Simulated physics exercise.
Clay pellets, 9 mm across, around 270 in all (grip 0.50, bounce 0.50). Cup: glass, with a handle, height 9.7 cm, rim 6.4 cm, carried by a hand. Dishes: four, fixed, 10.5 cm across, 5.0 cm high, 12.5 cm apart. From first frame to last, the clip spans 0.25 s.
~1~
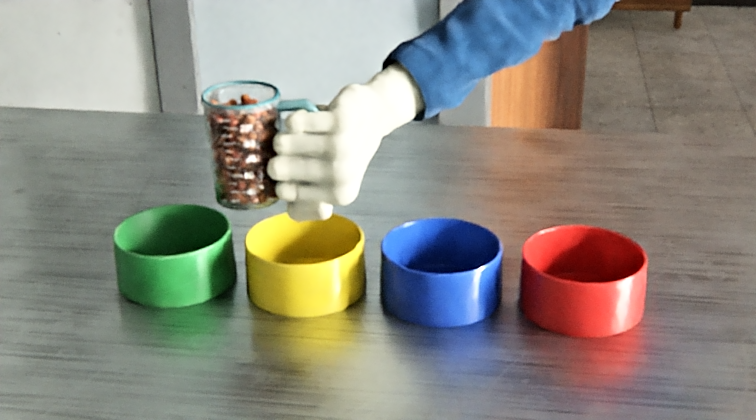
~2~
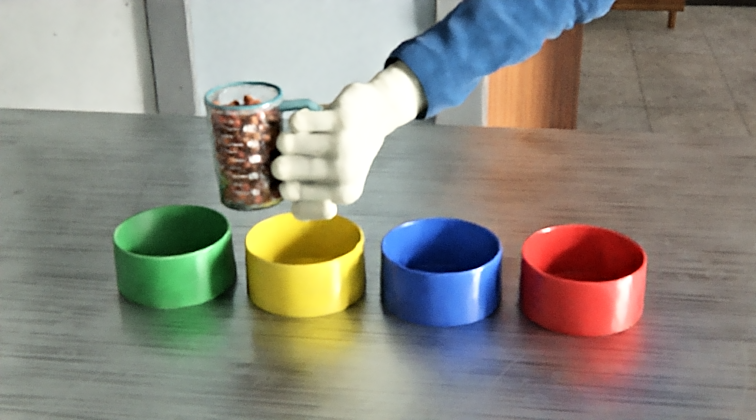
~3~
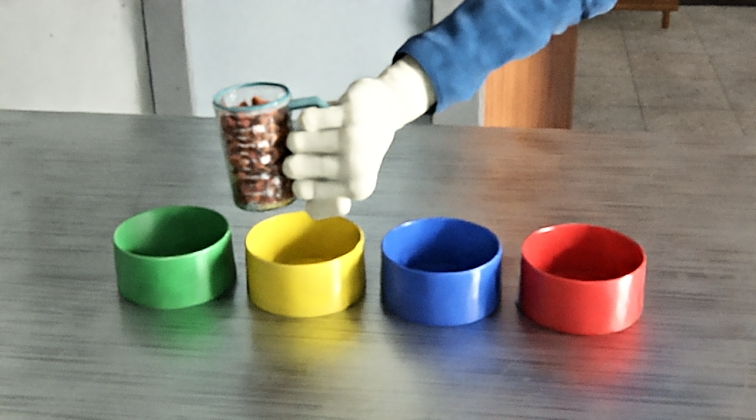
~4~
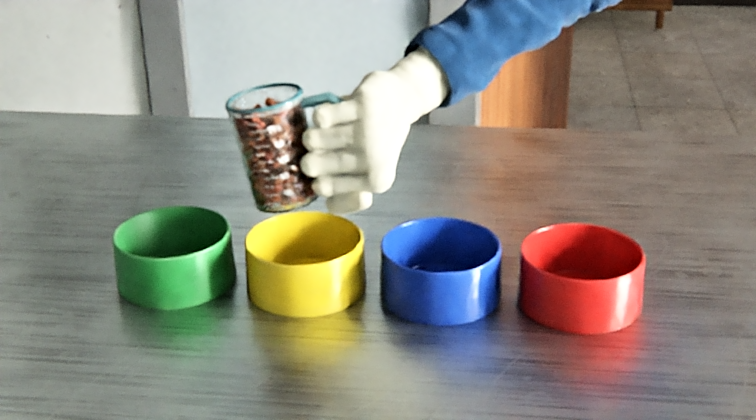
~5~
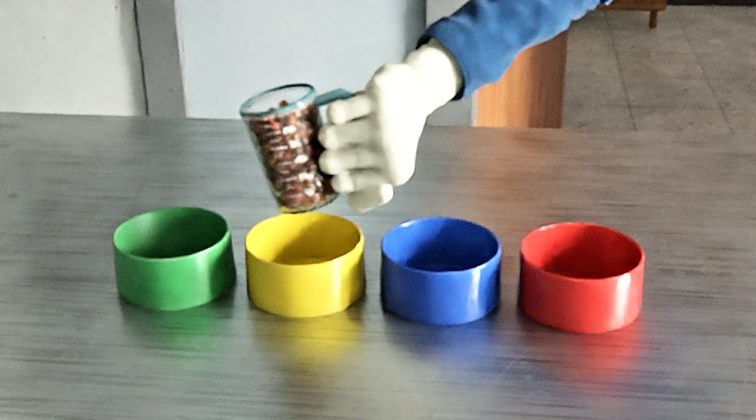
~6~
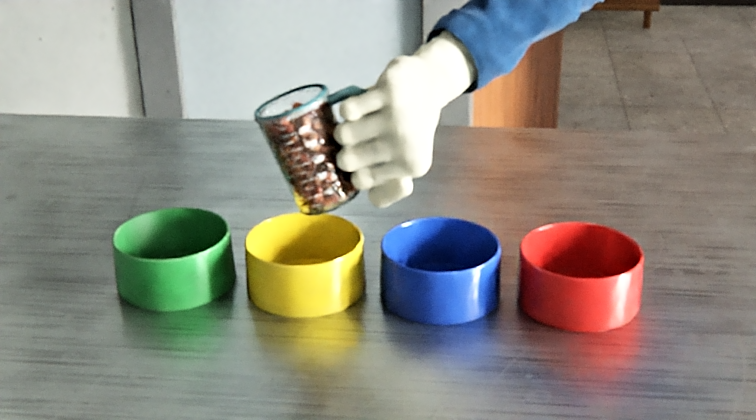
A pale hand in a blue sleeve holds a clear, handled cup full of reddish-brown pieces above a grey tabletop, seen from the front and slightly above. Four round dishes stand in a row below it, green, yellow, blue and red from left to right. The hand moves the cup a short way right, gradually tilting its rim toward the left, while the dishes and camera stay still.
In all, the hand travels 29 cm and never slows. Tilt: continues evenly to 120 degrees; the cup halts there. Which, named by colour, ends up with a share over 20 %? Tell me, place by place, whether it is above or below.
Outcome: Red dish: It will get a share not bigger than a fifth. Blue dish: It will get a share bigger than a fifth. Green dish: It will get a share not bigger than a fifth. Yellow dish: It will get a share not bigger than a fifth. Counter: It will get a share bigger than a fifth.
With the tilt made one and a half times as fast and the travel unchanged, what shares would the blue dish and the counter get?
Shares: Blue dish 50, counter 50.
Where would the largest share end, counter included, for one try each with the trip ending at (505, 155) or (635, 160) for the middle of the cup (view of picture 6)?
Blue; red.
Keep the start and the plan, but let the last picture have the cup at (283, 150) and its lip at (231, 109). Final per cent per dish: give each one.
The red dish keeps 0, the blue dish 60, the green dish 0 and the yellow dish 0.
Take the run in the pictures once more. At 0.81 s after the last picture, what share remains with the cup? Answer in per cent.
About 95 percent of the load.
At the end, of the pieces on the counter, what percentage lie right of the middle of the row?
100 per cent.
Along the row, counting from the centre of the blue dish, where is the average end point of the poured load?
I'd put it near 4 cm to the right of the dish's middle.
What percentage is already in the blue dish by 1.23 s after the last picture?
By that moment it's near 25 percent.
Then, 0.48 s after the last picture, tilt 67 degrees; cup holds 100 %.
Then, 0.81 s after the last picture, tilt 100 degrees; cup holds 95 %.
Then, 1.23 s after the last picture, tilt 120 degrees; cup holds 30 %, red 5 %, blue 25 %.
In the end, red 0 %, blue 35 %, green 0 %, yellow 0 %, counter 60 %.
